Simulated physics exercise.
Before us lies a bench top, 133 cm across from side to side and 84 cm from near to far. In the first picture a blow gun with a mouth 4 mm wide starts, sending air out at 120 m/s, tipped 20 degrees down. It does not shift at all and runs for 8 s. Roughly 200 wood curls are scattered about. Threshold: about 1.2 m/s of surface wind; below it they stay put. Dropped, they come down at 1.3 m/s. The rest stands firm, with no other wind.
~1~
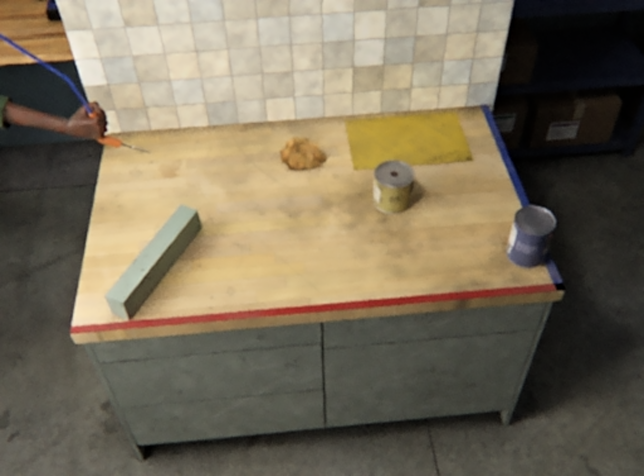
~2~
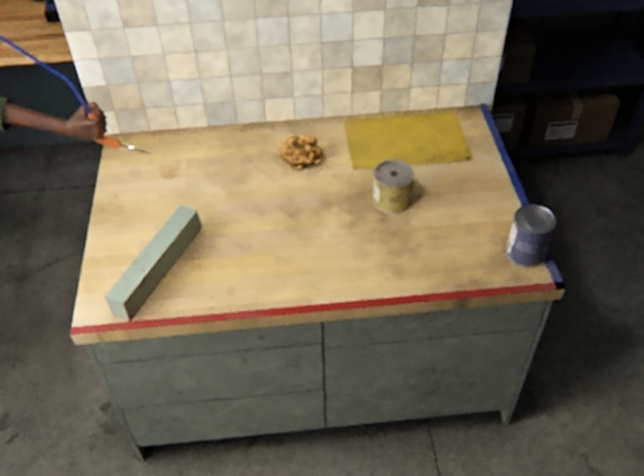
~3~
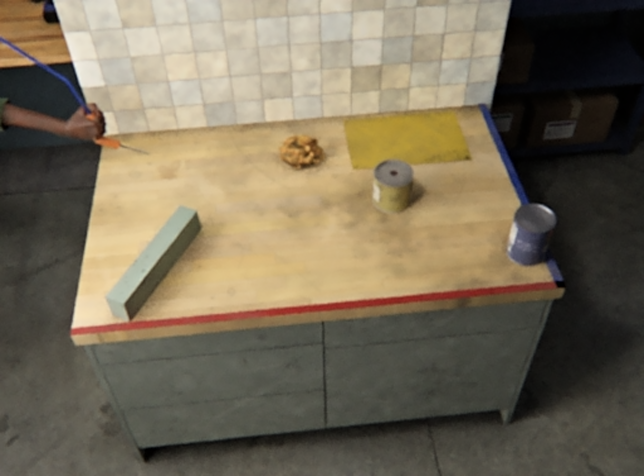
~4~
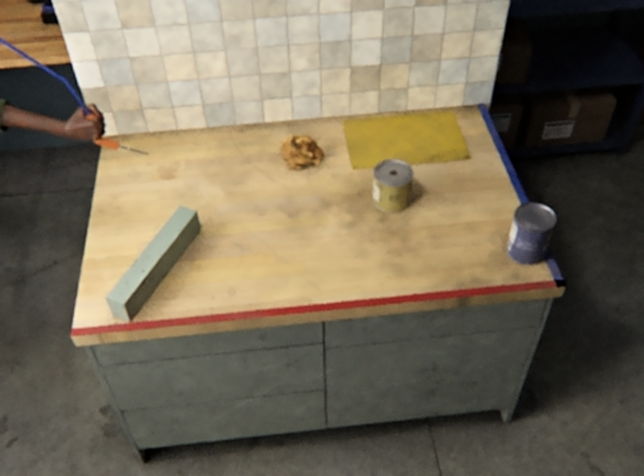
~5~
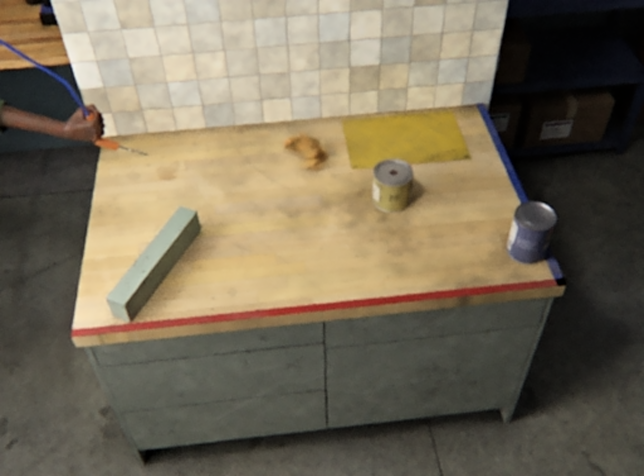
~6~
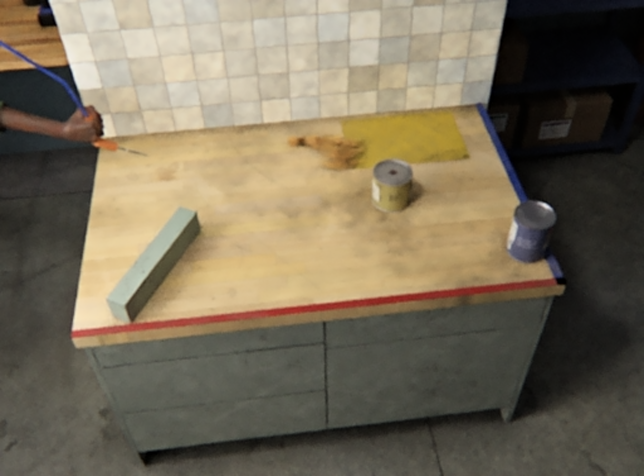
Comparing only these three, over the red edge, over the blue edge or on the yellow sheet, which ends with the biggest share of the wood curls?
The biggest share goes to the blue one.
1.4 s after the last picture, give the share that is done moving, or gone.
Estimate: Close to 100 %.
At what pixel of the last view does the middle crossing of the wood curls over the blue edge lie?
Near (496, 134).
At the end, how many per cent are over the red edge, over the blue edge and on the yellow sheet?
About 0 % red, 100 % blue and 0 % yellow.
Then, 1.4 s after the last picture the count stands so, 100 % are over the blue edge, 0 % on the yellow sheet and 0 % over the red edge.
Then, 2.3 s after the last picture the count stands so, 100 % are over the blue edge, 0 % on the yellow sheet and 0 % over the red edge.
Then, 4.2 s after the last picture the count stands so, 100 % are over the blue edge, 0 % on the yellow sheet and 0 % over the red edge.
Then, 7.8 s after the last picture, at the end, 100 % are over the blue edge, 0 % on the yellow sheet and 0 % over the red edge.
